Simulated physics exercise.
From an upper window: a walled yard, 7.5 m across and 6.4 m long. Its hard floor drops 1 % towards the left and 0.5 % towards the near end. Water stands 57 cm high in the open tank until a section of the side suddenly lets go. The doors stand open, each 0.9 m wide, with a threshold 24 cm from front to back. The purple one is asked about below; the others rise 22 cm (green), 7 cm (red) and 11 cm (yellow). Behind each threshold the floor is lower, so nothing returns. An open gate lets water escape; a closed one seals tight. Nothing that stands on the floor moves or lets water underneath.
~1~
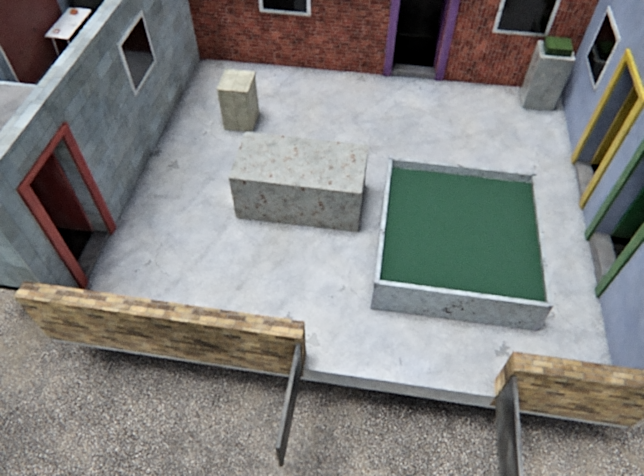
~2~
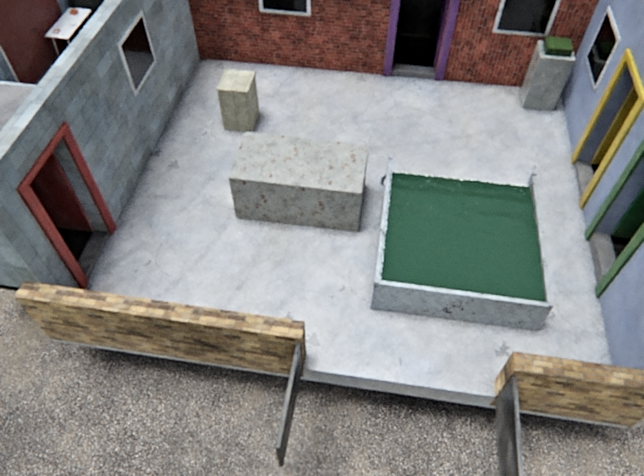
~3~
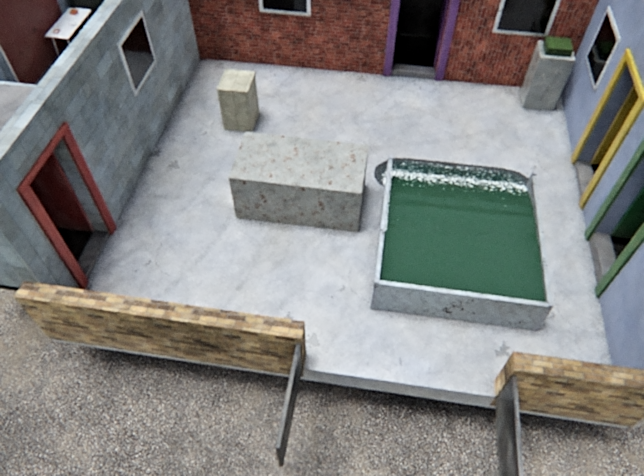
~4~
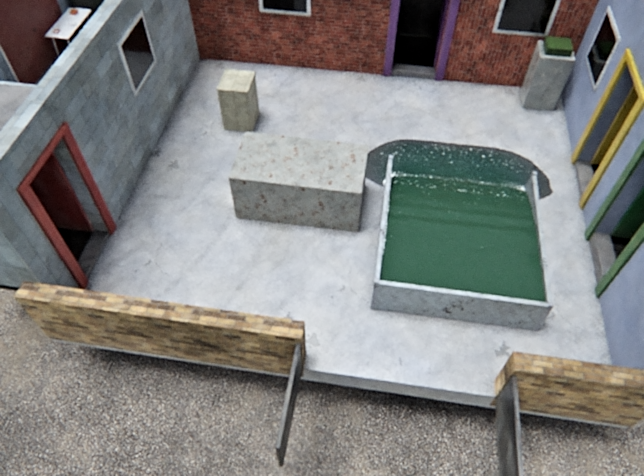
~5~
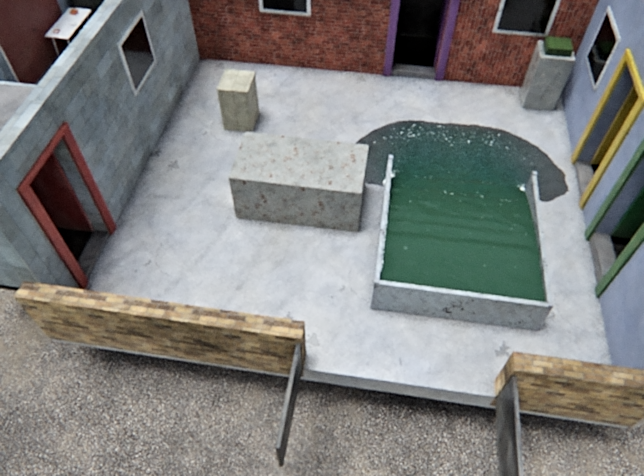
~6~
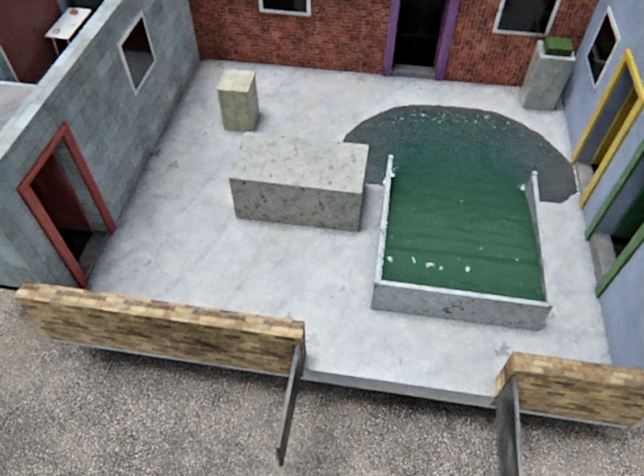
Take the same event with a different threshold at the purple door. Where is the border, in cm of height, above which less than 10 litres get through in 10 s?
Some 26 cm above the ground.
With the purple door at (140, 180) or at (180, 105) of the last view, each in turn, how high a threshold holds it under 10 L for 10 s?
About 9.0 and 19 cm.
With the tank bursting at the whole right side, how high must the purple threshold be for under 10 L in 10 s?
About 6.5 cm.
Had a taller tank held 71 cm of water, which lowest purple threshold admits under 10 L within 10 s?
Some 33 cm.
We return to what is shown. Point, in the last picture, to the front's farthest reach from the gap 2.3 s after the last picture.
At about (199, 61).
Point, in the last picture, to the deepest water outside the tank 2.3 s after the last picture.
Around (537, 91).
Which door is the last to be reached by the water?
The red one.
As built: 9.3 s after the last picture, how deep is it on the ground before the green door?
About 3.0 cm.
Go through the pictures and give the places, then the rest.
The first picture shows the open tank at (461, 227) is whole and still, 57 cm deep; the purple door at (420, 33) is dry.
In the second picture, the gap is on the far side, the front 0.3 m out at a hidden place; the back of the open tank holds 57 cm.
In the third picture, the front is at a hidden place, 0.7 m from the gap on the far side; 1.6 m2 of floor is wet, 57 cm left at the back.
In the fourth picture, the front is at (405, 143), 1.2 m from the gap on the far side; 3.1 m2 of floor is wet, 57 cm left at the back.
In the fifth picture, the front is at (458, 126), 1.8 m from the gap on the far side; 5.0 m2 of floor is wet, 57 cm left at the back.
In the sixth picture, the gap is on the far side, the front 2.3 m out at (433, 108); the back of the open tank holds 56 cm; the purple door at (420, 33), 3.3 m from the gap, is still 1.0 m from the nearest water.
Then, 0.7 s after the last picture water covers 30 % of the floor, deepest (33 cm) near (446, 83); 25 cm at the purple door, 8 litres in over its 13 cm threshold.
Then, 2.3 s after the last picture water covers 40 % of the floor, deepest (33 cm) near (537, 91); 27 cm at the purple door, 125 litres in over its 13 cm threshold.
Then, 9.3 s after the last picture water covers 95 % of the floor, deepest (18 cm) near (69, 318); 3 cm at the purple door, 183 litres in over its 13 cm threshold.
At the purple door as built, the water peaked near 30 cm, 1.7 s after the last picture.
With a threshold of 22 cm, 38 litres would have come in within the 10 s; with 29.5 cm, 1 litre. So under 10 litres takes about 26 cm.
